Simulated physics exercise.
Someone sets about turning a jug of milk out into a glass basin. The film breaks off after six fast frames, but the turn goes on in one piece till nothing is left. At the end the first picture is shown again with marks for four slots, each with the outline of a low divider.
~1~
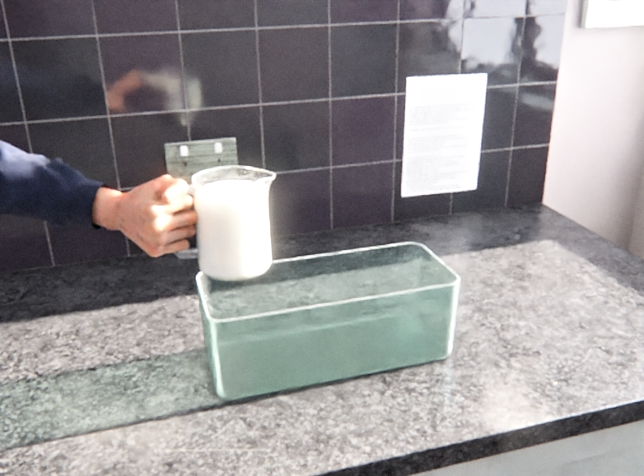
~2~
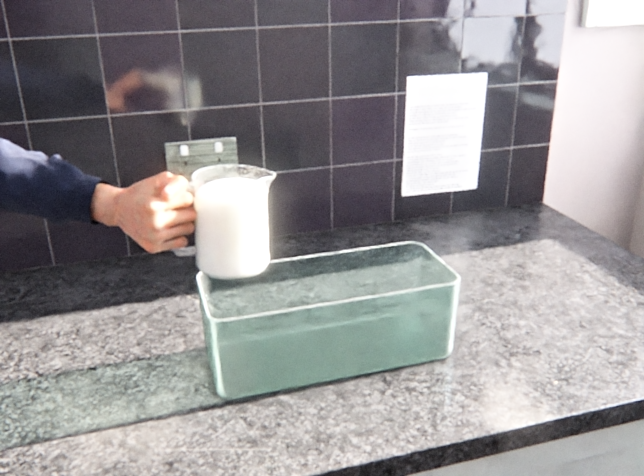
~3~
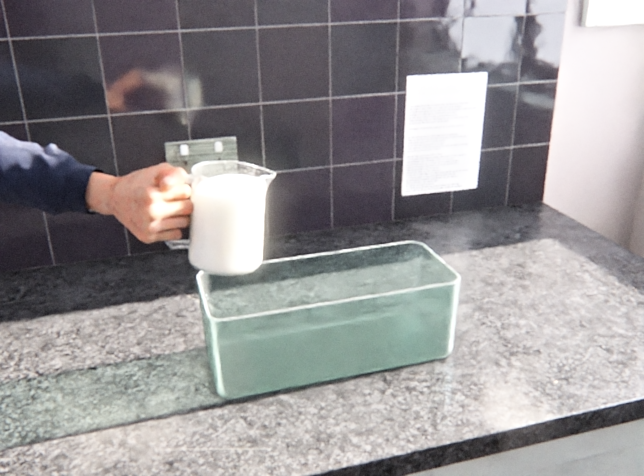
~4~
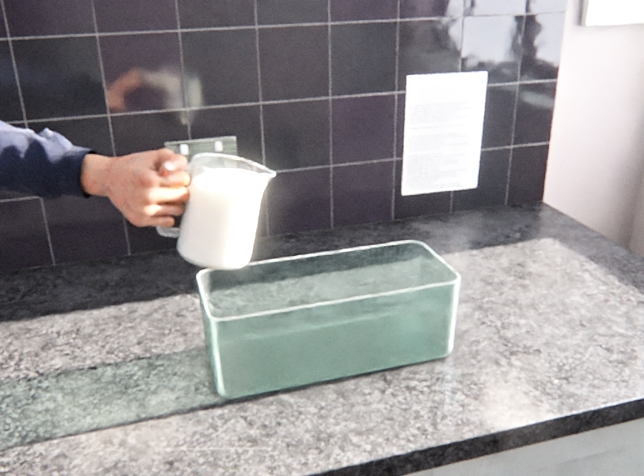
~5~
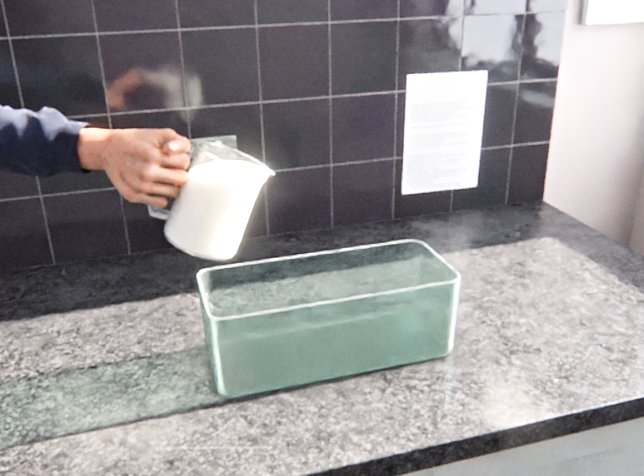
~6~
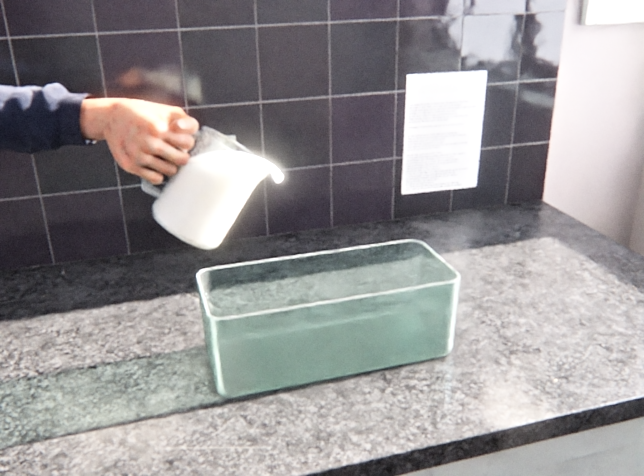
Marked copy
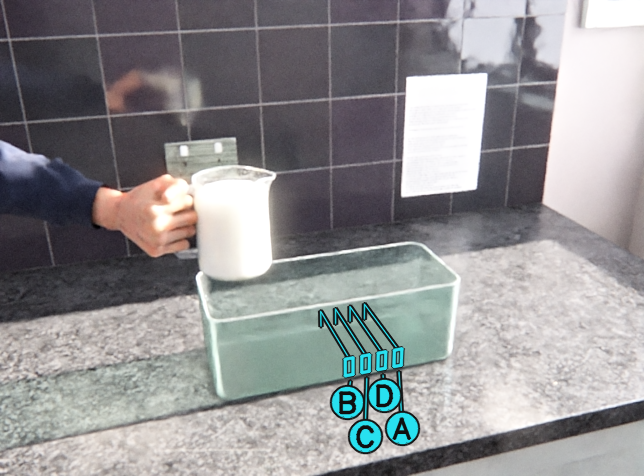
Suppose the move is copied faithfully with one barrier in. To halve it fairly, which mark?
Use position D.
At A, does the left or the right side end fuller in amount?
More ends on the left.
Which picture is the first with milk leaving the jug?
Picture 6.
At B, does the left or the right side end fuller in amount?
The right one.
In cyan, A at (399, 371); B at (350, 381); C at (366, 378); D at (382, 375).
For position A, about 78 % ends left of the wall and 17 % right of it; 5 % is lost outside.
For position B, about 18 % ends left of the wall and 80 % right of it.
For position C, about 23 % ends left of the wall and 75 % right of it.
For position D, about 50 % ends left of the wall and 48 % right of it.
